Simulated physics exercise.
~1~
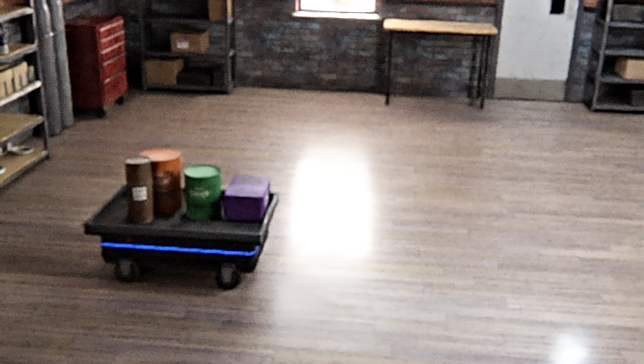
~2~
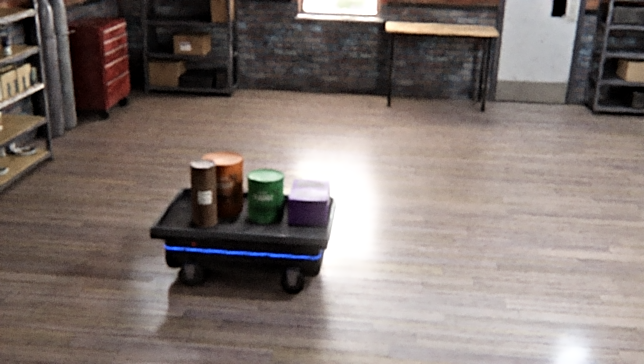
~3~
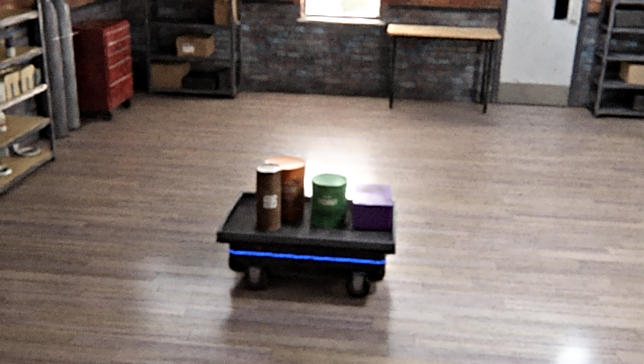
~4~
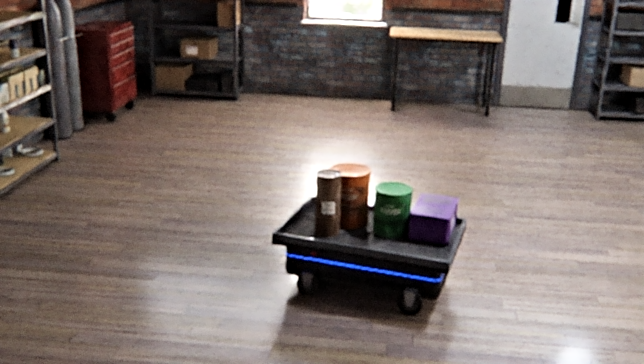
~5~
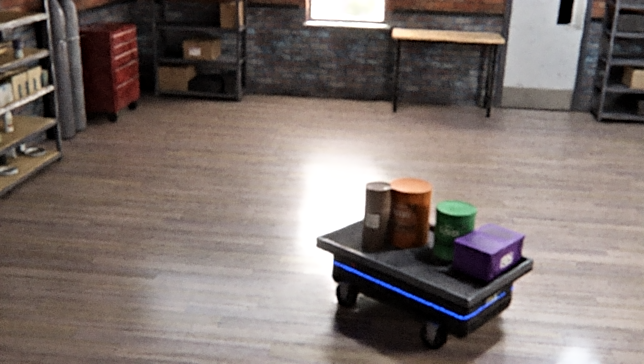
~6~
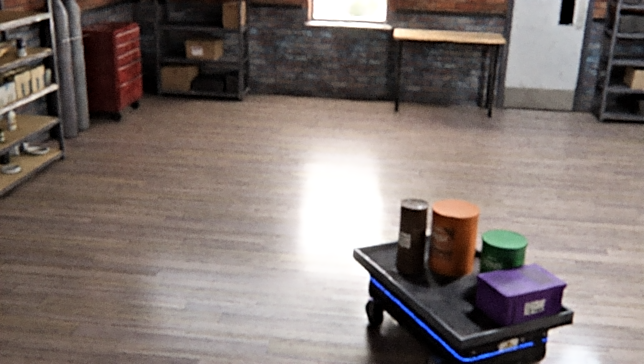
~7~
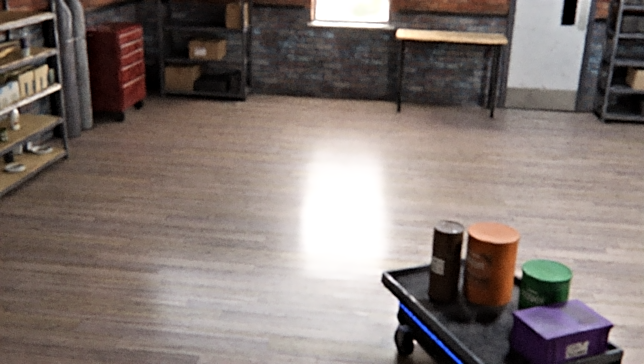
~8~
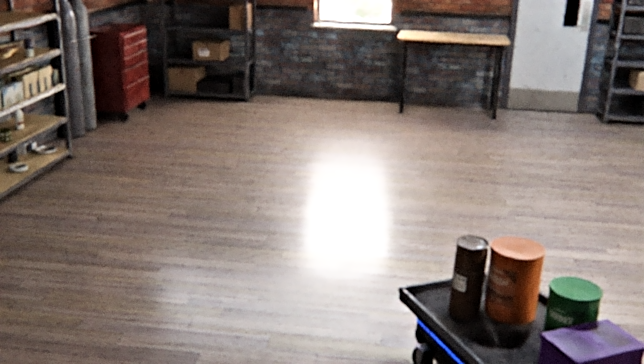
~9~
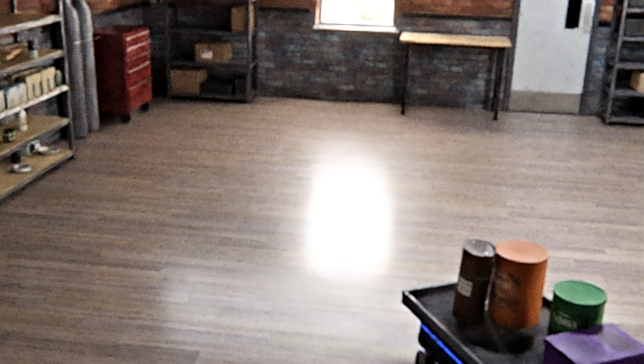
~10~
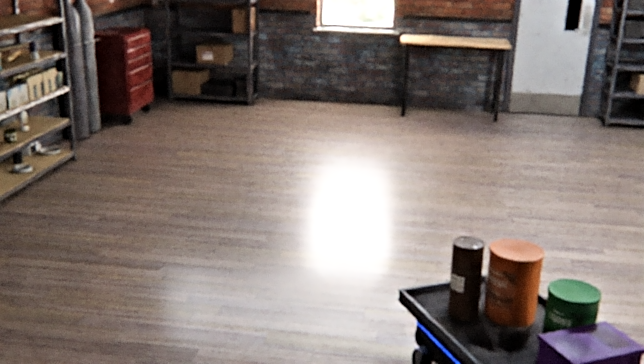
A black flat cart with a glowing blue stripe carries a brown canister, an orange pail, a green pail and a purple tote across a wooden floor, seen from above in a brick-walled workshop. Shelves and a red tool cabinet stand at the left, with a wooden table and a pale door at the back. The cart rolls from left to right, then curves toward the viewer, swinging its load around with it. It slows in the lower right corner, partly out of view, and comes to rest. The canister and pails are still upright beside the tote.
